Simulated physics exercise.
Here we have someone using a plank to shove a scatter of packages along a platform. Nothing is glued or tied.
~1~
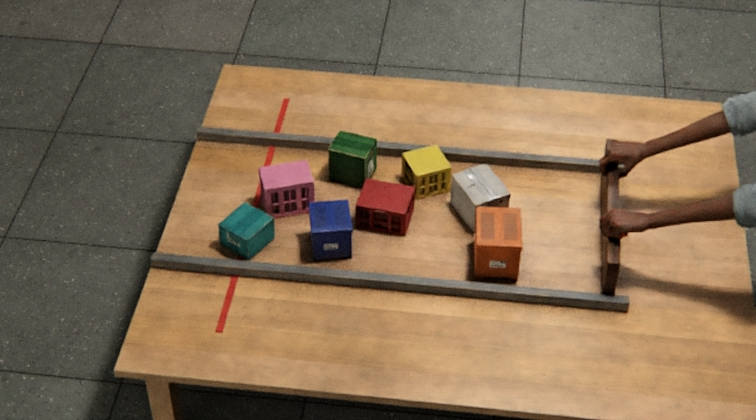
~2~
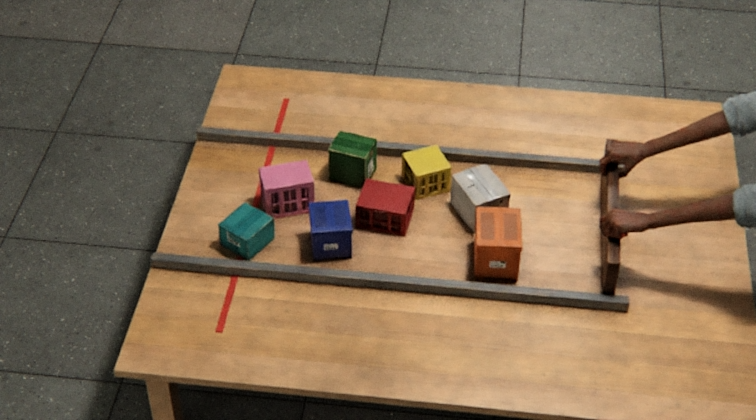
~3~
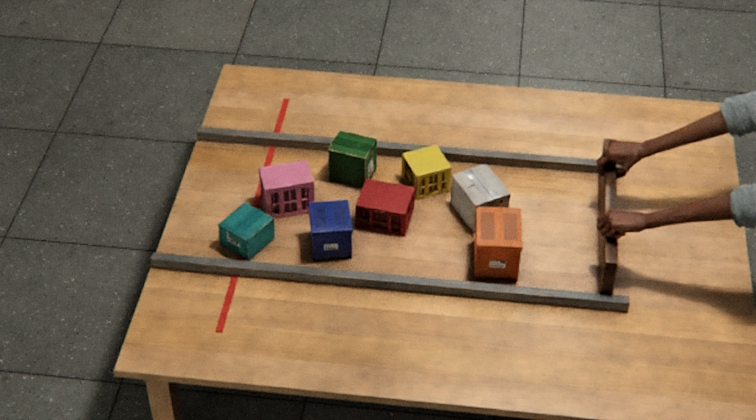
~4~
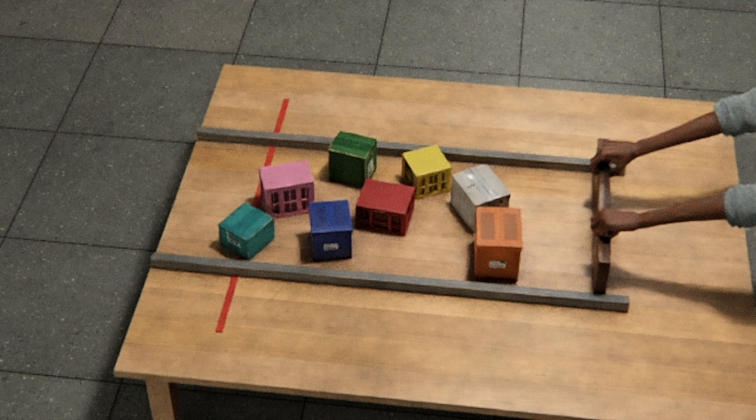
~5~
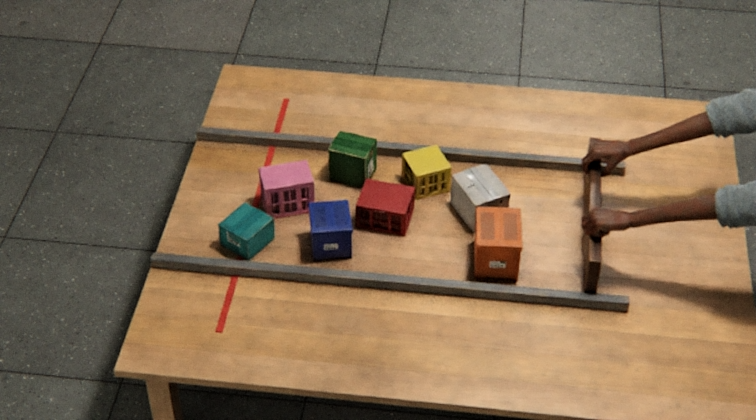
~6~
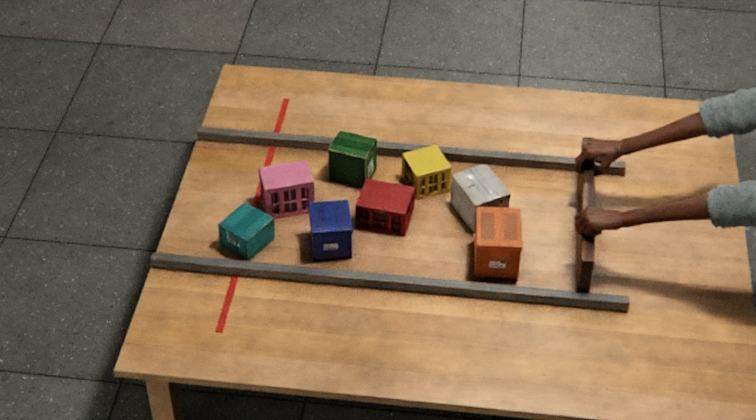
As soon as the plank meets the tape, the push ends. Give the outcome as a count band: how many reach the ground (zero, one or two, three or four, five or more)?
One or two reach the ground.
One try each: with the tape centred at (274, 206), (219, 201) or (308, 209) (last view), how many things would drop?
The three tries give 1, 5 and 0.
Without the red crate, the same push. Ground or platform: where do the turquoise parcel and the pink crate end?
I'd say the turquoise parcel goes off and the pink crate holds its spot.
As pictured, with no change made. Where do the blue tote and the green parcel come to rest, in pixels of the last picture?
One ends up near (184, 215) and the other near (209, 148).
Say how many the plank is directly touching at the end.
The count in contact is 3.
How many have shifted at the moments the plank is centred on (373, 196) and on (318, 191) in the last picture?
At the first place 7, at the second 8.
A little later, none off yet; turquoise parcel at rest near (247, 231); pink crate at rest near (287, 190); blue tote at rest near (331, 231).
When it is over, the number that fall off is one or two; down, pink crate and turquoise parcel.
